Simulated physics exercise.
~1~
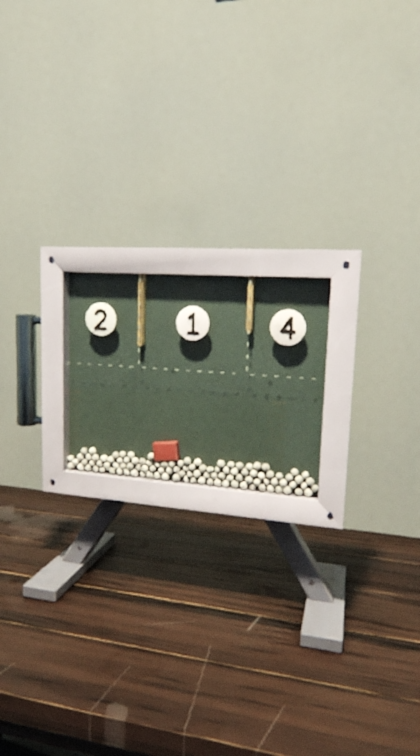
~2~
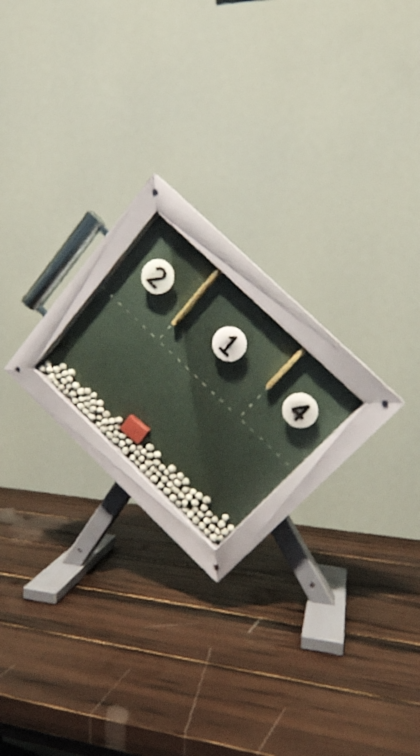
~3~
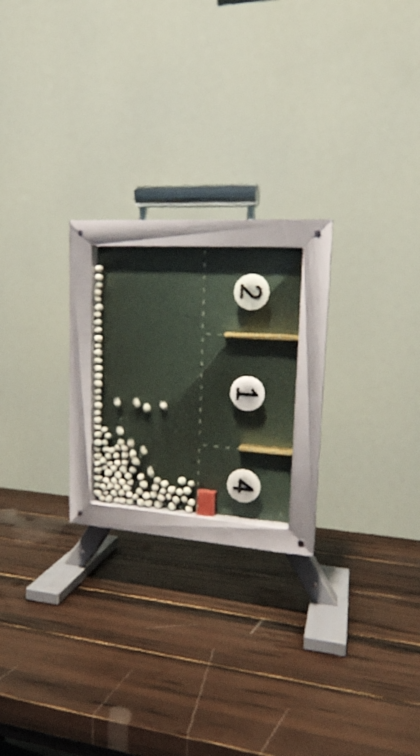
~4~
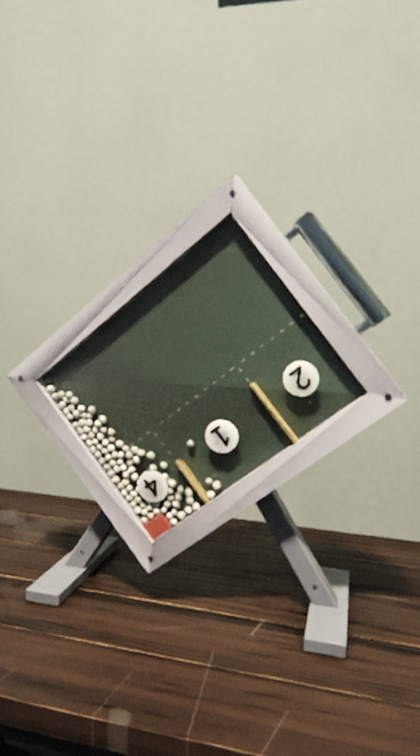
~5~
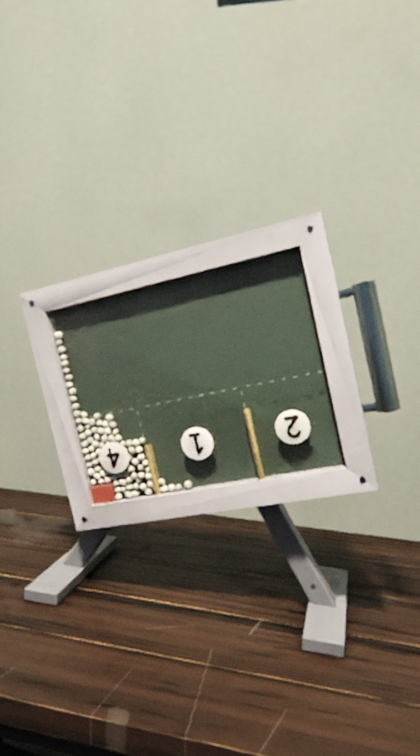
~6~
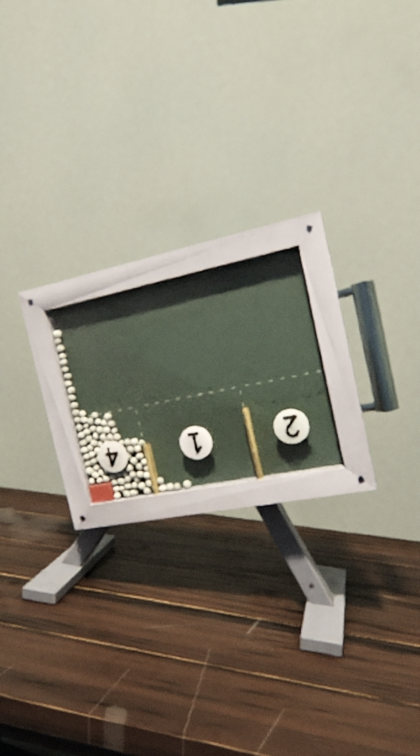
Small white pills lie in a low layer along the bottom of an upright, clear-fronted box with a green back, a loose red block resting on them below three numbered pockets. The box turns clockwise, and the pills slope down toward the lower right with the block among them. Once it stands on its side, they heap at the lower left while the block sits on the bottom beside them. As the turning continues, pills pour into pocket four and a few pass into pocket one. The box stops nearly upside down, with most pills and the block in pocket four, a few in pocket one, none in pocket two, and a thin column up the left wall.
